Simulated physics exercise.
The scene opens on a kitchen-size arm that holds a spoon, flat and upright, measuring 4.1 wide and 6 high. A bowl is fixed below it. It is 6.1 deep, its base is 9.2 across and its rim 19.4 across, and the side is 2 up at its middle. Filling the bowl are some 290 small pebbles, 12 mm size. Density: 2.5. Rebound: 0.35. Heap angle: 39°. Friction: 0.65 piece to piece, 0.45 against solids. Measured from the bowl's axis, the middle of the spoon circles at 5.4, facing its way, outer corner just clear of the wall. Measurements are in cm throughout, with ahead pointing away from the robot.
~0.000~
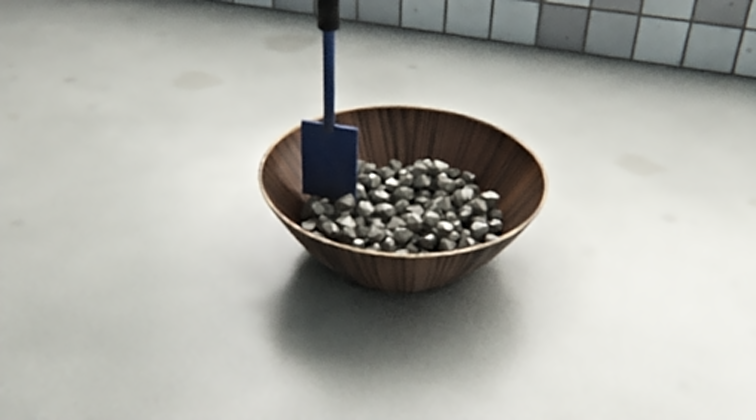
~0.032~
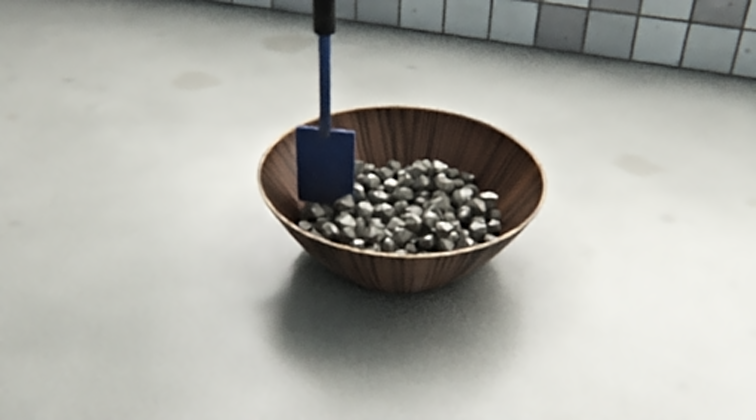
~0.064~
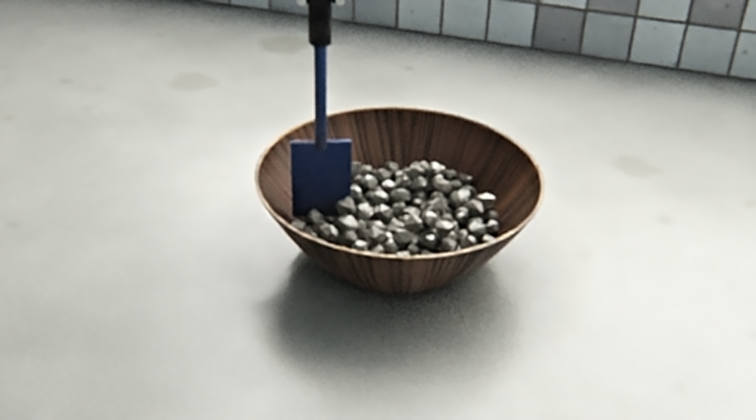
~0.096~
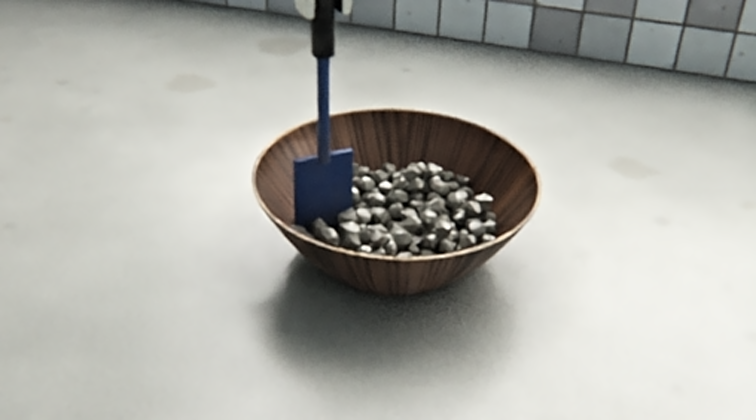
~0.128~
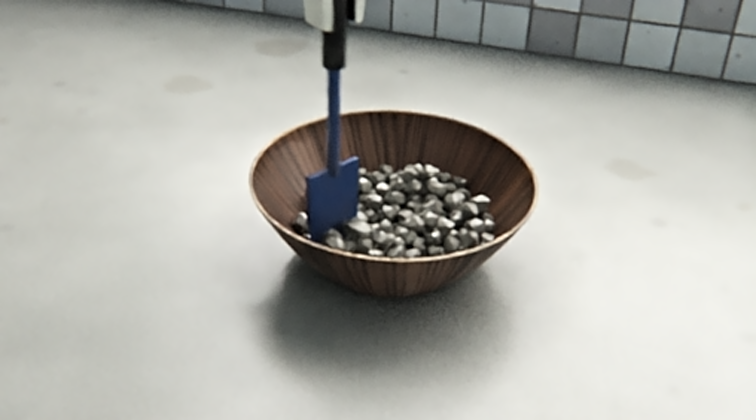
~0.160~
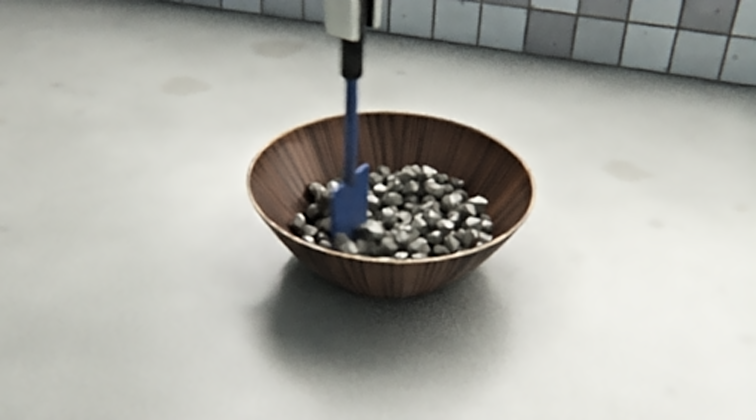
A blue spatula-like tool held by a robot arm lowers into gray pebbles in a wooden bowl, turning edge-on.
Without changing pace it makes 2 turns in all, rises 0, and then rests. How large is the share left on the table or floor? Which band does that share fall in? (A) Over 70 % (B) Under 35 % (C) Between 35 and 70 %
Answer: B.
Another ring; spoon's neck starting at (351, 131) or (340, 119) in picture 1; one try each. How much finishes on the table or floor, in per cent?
I'd put it at around 10 and 30 percent.
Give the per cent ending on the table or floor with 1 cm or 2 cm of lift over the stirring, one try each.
I'd say some 20 per cent, and some 10 per cent.
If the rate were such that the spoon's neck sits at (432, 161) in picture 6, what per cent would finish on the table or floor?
It comes to around 40 percent.
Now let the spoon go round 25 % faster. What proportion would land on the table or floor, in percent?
Then roughly 35 %.
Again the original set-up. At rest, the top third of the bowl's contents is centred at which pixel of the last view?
(322, 231).
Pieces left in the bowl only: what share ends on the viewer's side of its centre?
Roughly 65 percent of it.
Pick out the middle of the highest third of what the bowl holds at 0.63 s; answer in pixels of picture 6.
(311, 178), roughly.
By 0.63 s, 329° round, highest piece 9 above the table; 263 in the bowl, 19 on the table or floor, 6 in flight or on the tool.
By 1.10 s, 222° round, highest piece 8 above the table; 226 in the bowl, 54 on the table or floor, 8 in flight or on the tool.
By 1.53 s, 0° round, highest piece 6 above the table; 216 in the bowl, 72 on the table or floor.
By 2.23 s, 0° round, highest piece 6 above the table; 216 in the bowl, 72 on the table or floor.
Final count, 216 in the bowl, 72 on the table or floor. That is 25 % on the table or floor.
